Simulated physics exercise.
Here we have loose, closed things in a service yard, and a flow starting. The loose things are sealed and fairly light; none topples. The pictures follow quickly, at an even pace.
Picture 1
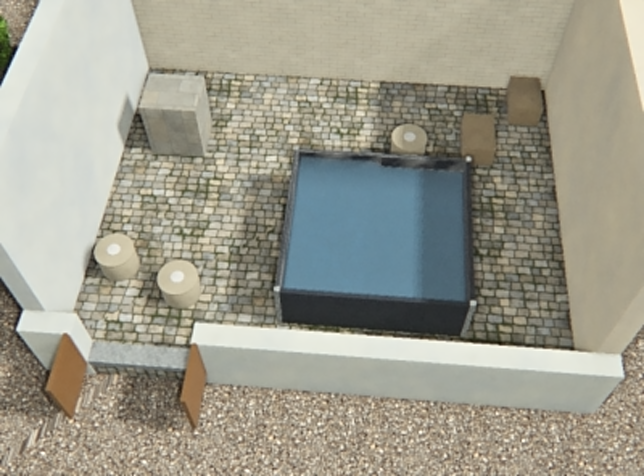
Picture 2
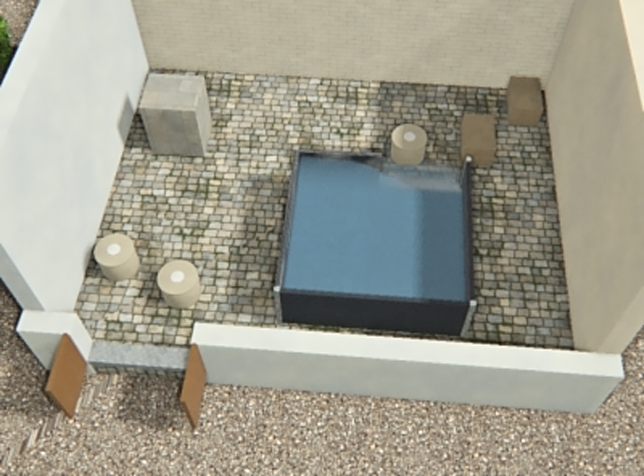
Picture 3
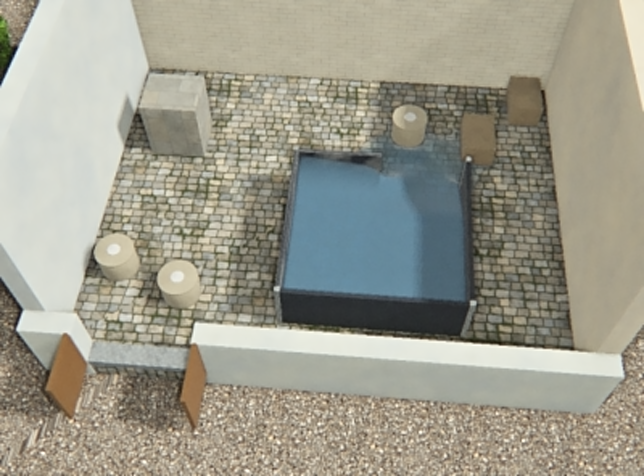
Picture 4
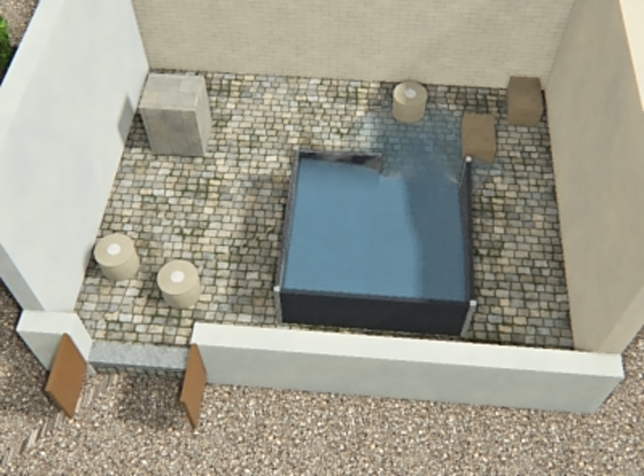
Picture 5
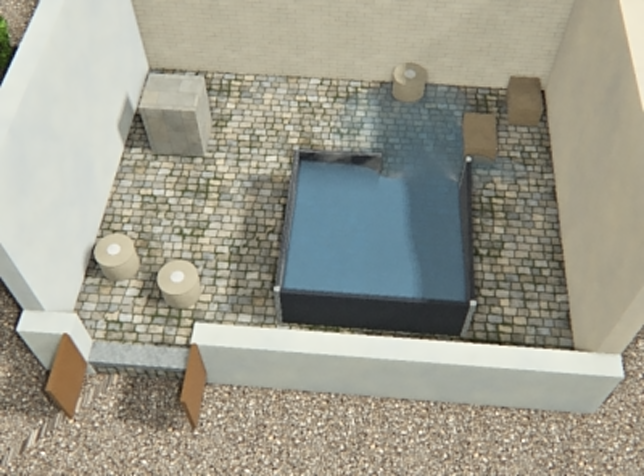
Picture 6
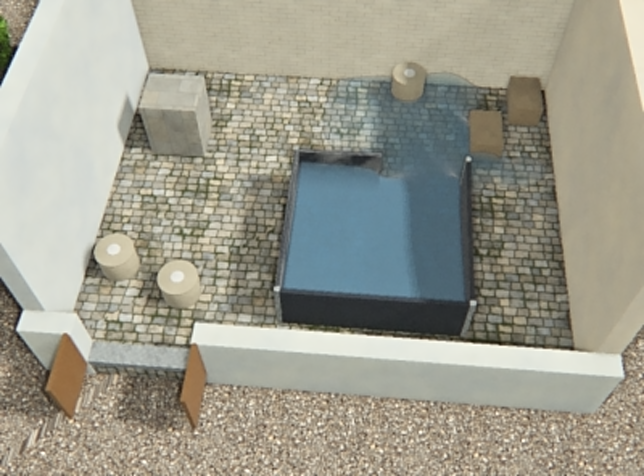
Walled cobbled yard with water spilling from the back of a dark tank, pushing a pale tub towards the rear wall.
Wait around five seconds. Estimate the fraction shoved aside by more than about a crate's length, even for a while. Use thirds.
It is at least two thirds.
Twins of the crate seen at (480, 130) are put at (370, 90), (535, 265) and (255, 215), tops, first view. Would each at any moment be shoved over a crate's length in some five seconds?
In that order: That far or more, moved that far, under that.
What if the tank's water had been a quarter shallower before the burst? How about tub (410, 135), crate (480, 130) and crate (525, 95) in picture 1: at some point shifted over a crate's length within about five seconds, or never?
As listed: That far or more, shifted that much, shifted that much.
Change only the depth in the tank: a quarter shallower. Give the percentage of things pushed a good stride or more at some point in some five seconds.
I make it 60 per cent.
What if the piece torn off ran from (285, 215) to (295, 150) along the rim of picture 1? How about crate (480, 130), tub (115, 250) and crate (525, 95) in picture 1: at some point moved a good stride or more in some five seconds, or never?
As listed: Not that far, shifted that much, no.
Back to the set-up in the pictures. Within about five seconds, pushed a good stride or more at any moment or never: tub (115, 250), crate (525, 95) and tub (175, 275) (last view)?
One after the other: Pushed that far, swept aside, not that far.
A moment on, 2 of 5 are well off their spots; 1 afloat.
Next, 2 of 5 are well off their spots; 2 afloat.
Later, 3 of 5 are well off their spots; 2 afloat.
In the end, 4 of 5 are well off their spots, and 4 have been at some point; 4 afloat.
